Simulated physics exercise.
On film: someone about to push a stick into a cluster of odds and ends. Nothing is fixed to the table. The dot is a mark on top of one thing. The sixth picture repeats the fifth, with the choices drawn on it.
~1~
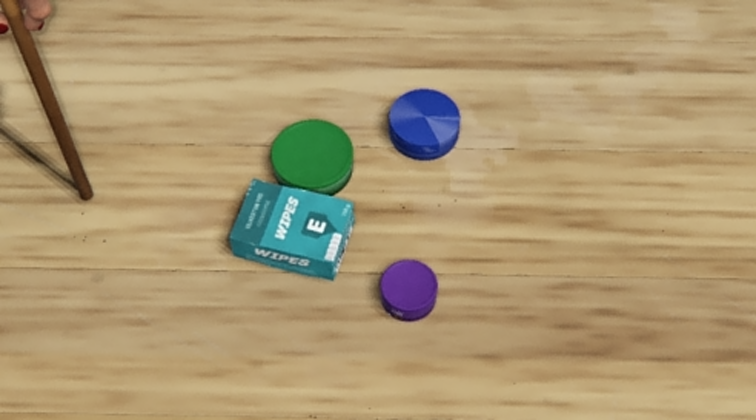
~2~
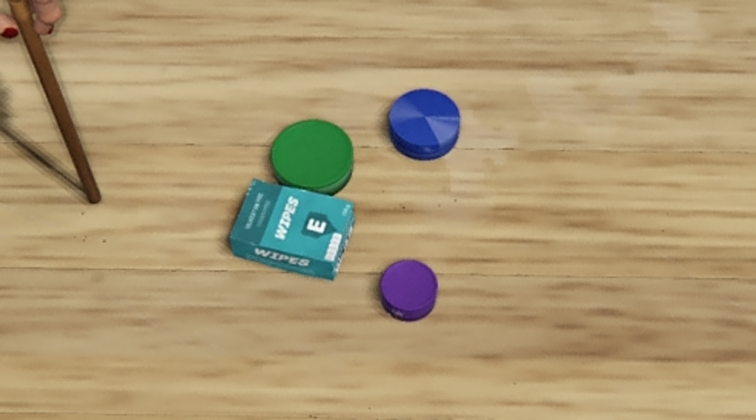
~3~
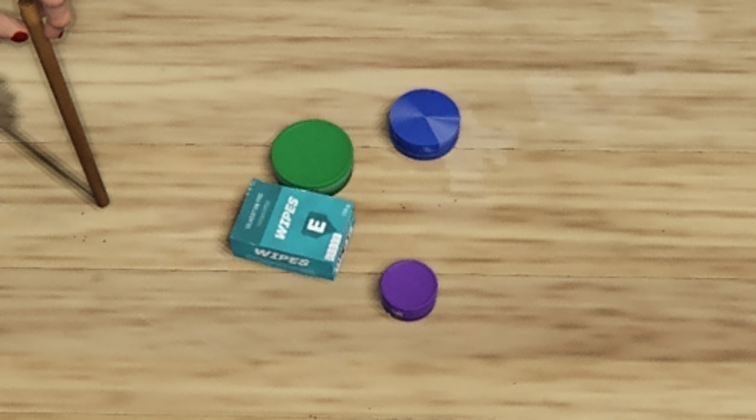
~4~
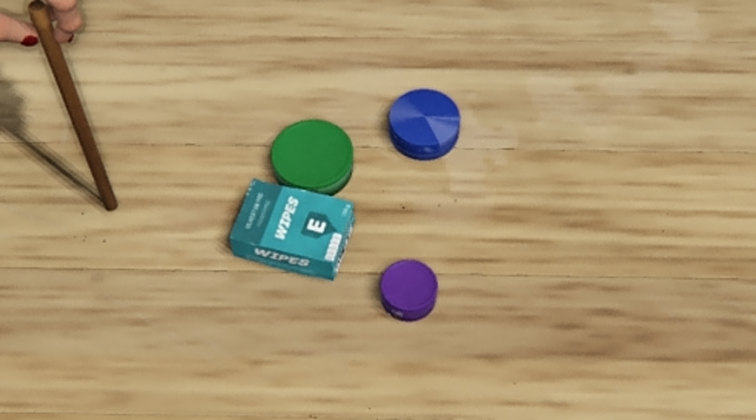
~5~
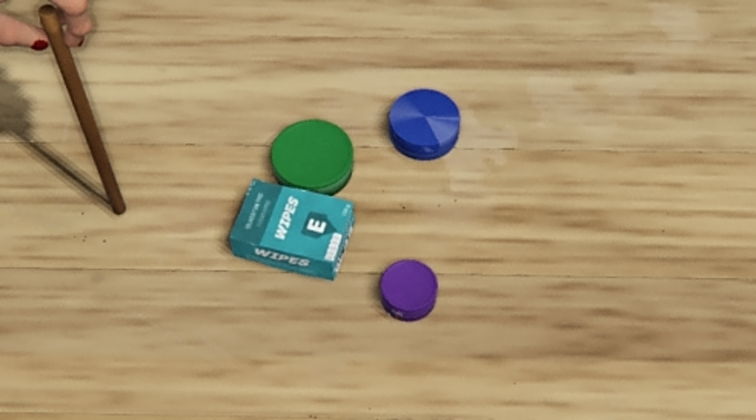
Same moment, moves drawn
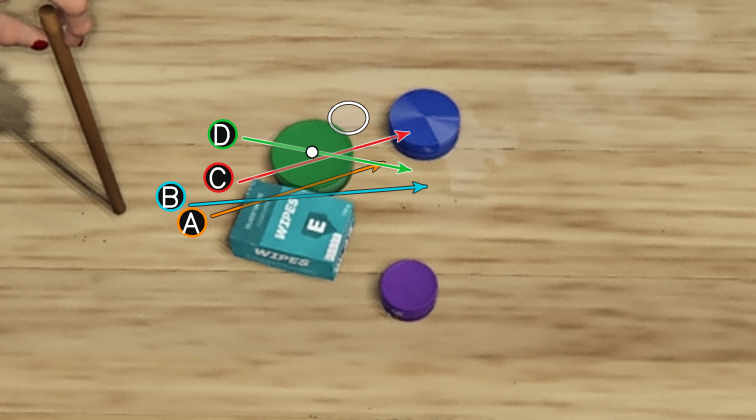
To begin with, a hand at the upper left holds a brown stick whose tip rests left of a turquoise wipes box, a green jar, a blue tin and a purple tub. The hand and stick then shift slightly right and down toward the box, while the four items stay still.
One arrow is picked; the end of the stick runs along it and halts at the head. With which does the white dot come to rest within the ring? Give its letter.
The stick should follow A.
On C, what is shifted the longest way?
It is the green jar.
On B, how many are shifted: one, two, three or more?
In all, two.
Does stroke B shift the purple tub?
No.
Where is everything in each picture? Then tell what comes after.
In the first picture, blue tin (424, 125); green jar (313, 161); purple tub (408, 291).
In the second picture, purple tub (408, 291); turquoise box (293, 229).
In the third picture, blue tin (424, 125); green jar (313, 161).
In the fourth picture, purple tub (408, 291); turquoise box (293, 229).
In the fifth picture, blue tin (424, 125); green jar (313, 161); purple tub (408, 291).
On the marked copy, A from (212, 216) to (384, 163); B from (190, 205) to (426, 186); C from (239, 182) to (409, 133); D from (243, 138) to (411, 170); the ring at (348, 118); the white dot at (312, 152).
Taking A. A third of the way, foot of the stick (276, 197); green jar (317, 158); turquoise box (308, 232).
Two thirds of the way, foot of the stick (339, 178); green jar (348, 132); turquoise box (317, 235).
When it is over, foot of the stick (384, 164); green jar (350, 125); turquoise box (317, 235); the dot on the green jar is in the ring.
As for the rest, B leaves the dotted thing at (332, 148); C leaves the dotted thing at (417, 165); D leaves the dotted thing at (395, 202).
